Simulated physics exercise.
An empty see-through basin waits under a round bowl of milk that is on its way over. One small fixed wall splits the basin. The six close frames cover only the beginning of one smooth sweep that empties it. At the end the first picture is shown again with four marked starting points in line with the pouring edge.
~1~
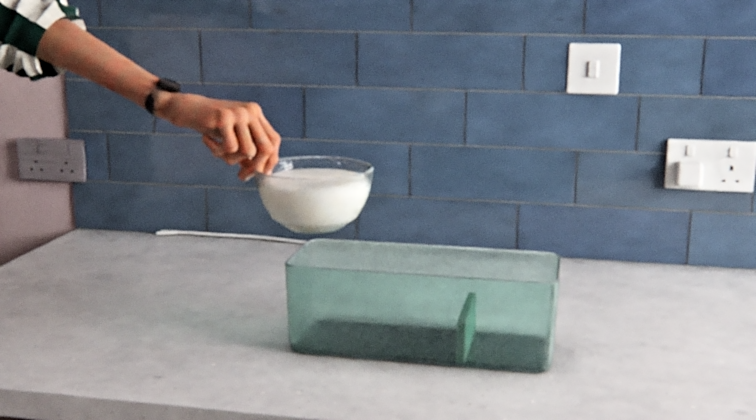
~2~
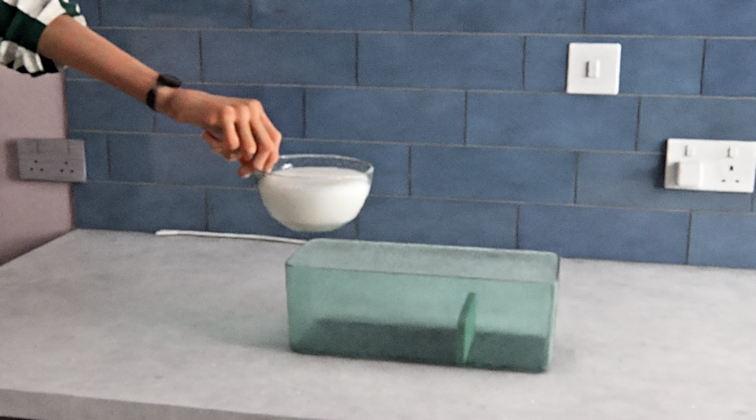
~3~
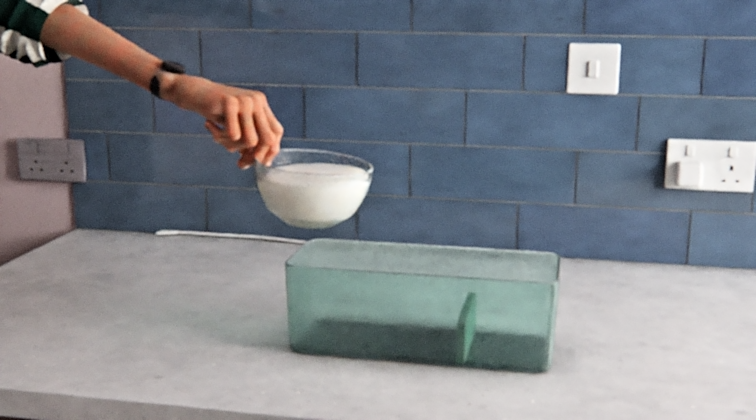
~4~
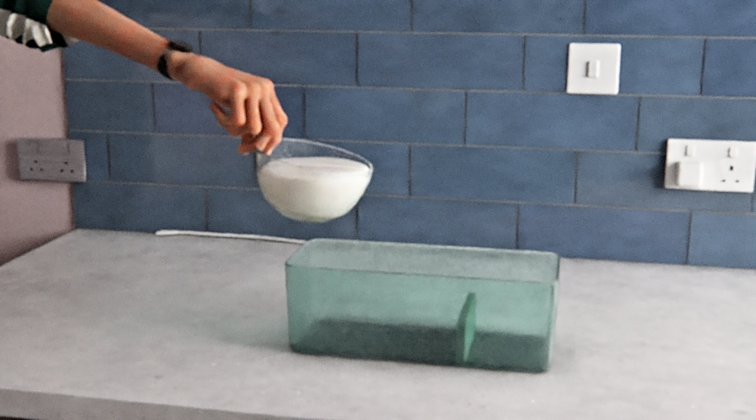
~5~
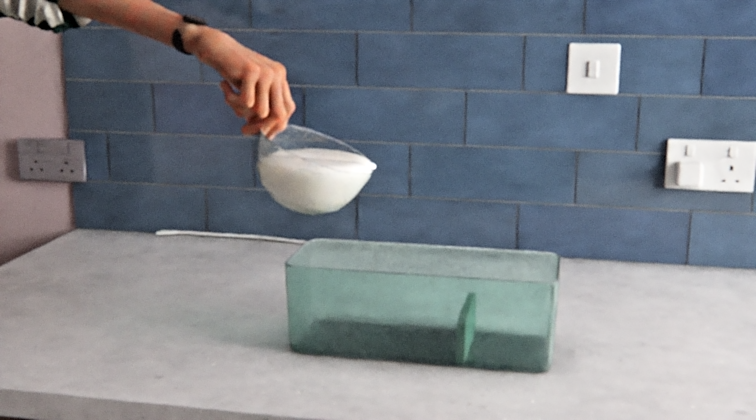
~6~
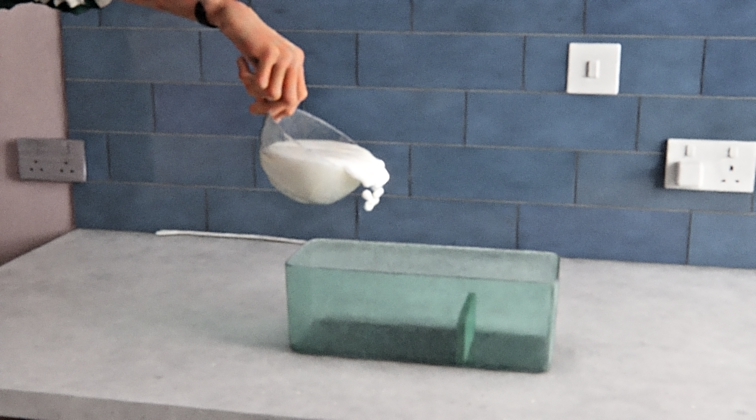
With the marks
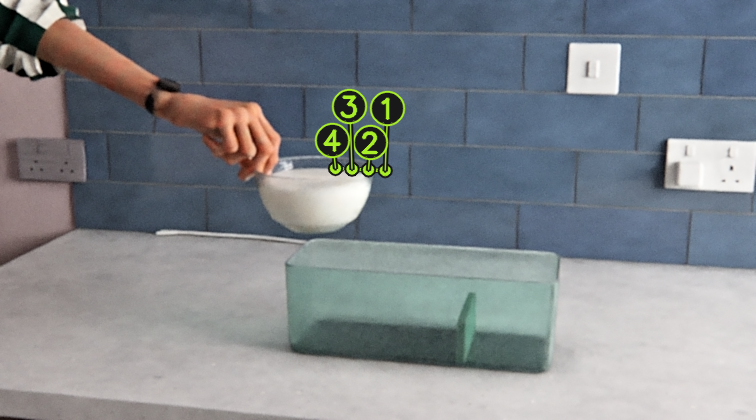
A hand with a dark band on its wrist reaches in from the upper left, holding a clear round bowl of milk above a pale grey worktop, seen from the front and slightly above. Below sits a see-through green basin with a low divider right of its middle, before blue wall tiles with white sockets. The hand rises and tilts the bowl rightward until milk slips over its lip, while the view stays still.
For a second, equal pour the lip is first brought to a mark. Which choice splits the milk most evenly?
The answer is spot 1.
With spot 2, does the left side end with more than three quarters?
Yes.
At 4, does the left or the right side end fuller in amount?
The left side.
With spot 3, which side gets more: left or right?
The left one.
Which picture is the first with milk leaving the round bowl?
In picture 5.
On the marked copy, 1 at (385, 170); 2 at (368, 169); 3 at (351, 169); 4 at (335, 168).
For spot 1, about 52 % ends left of the wall and 47 % right of it.
For spot 2, about 89 % ends left of the wall and 10 % right of it.
For spot 3, about 96 % ends left of the wall and 4 % right of it.
For spot 4, about 92 % ends left of the wall and 7 % right of it.
